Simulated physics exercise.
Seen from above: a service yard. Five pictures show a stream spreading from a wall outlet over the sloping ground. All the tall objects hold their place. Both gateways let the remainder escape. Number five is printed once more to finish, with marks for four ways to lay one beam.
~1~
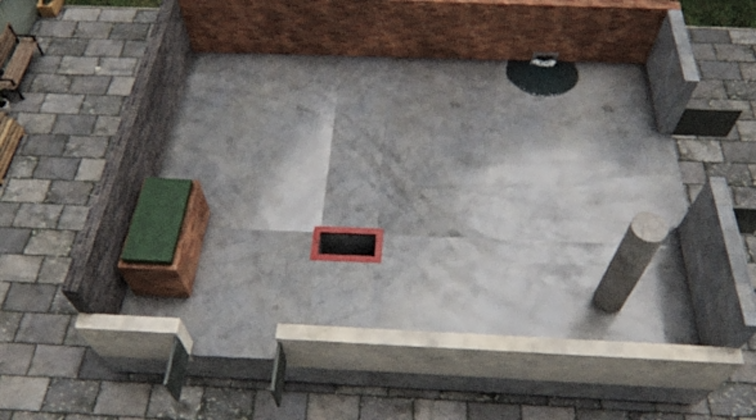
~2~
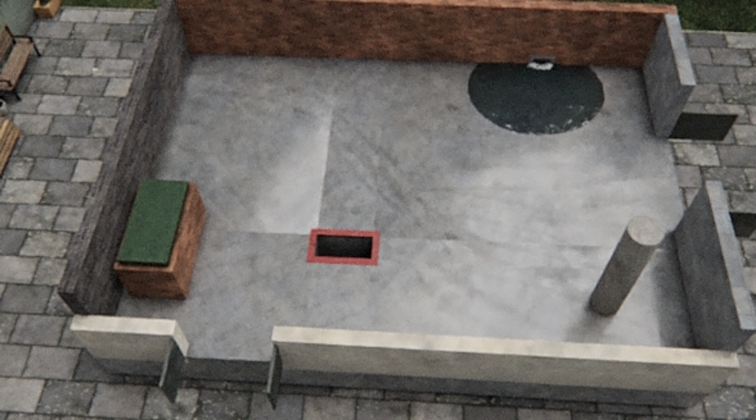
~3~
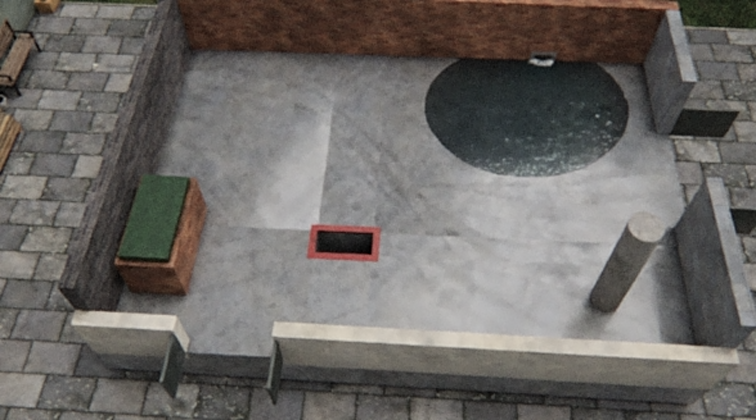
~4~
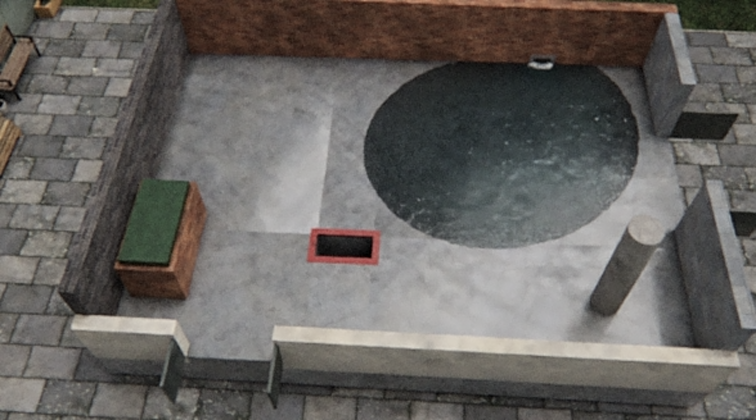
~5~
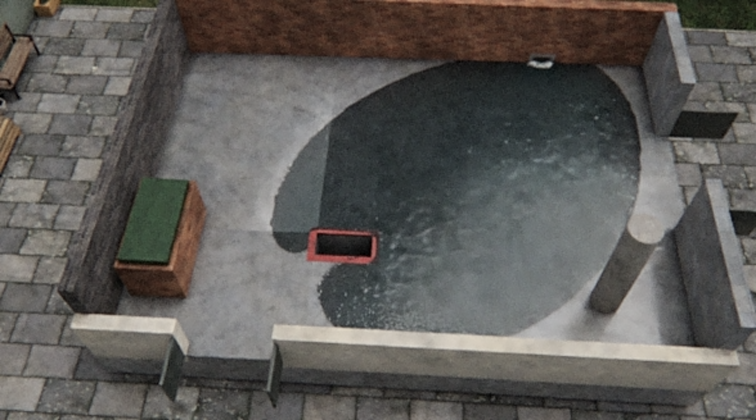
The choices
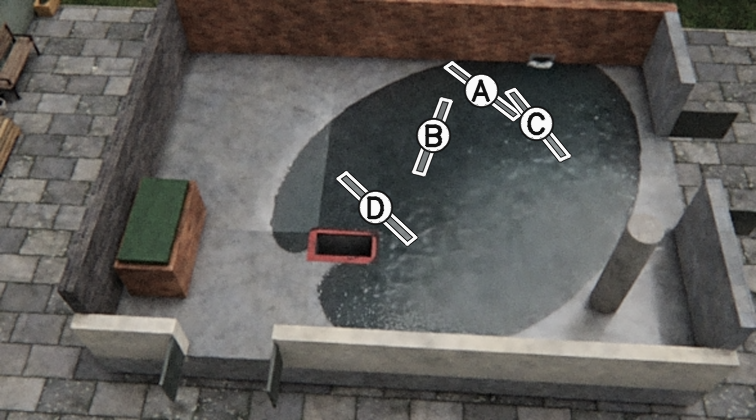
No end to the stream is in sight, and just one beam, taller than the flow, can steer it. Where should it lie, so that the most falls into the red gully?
B is best.
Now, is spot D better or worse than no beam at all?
Worse.
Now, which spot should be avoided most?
That is spot D.
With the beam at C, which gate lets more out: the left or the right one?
The left gate.
On the marked copy, A from (448, 65) to (516, 116); B from (418, 173) to (446, 100); C from (510, 91) to (564, 157); D from (342, 175) to (411, 240).
With A, about 7 % of the stream goes into the red gully, about 91 % out by the gates.
With B, about 17 % of the stream goes into the red gully, about 82 % out by the gates.
With C, about 9 % of the stream goes into the red gully, about 89 % out by the gates.
With D, next to none of the stream goes into the red gully, about 98 % out by the gates.
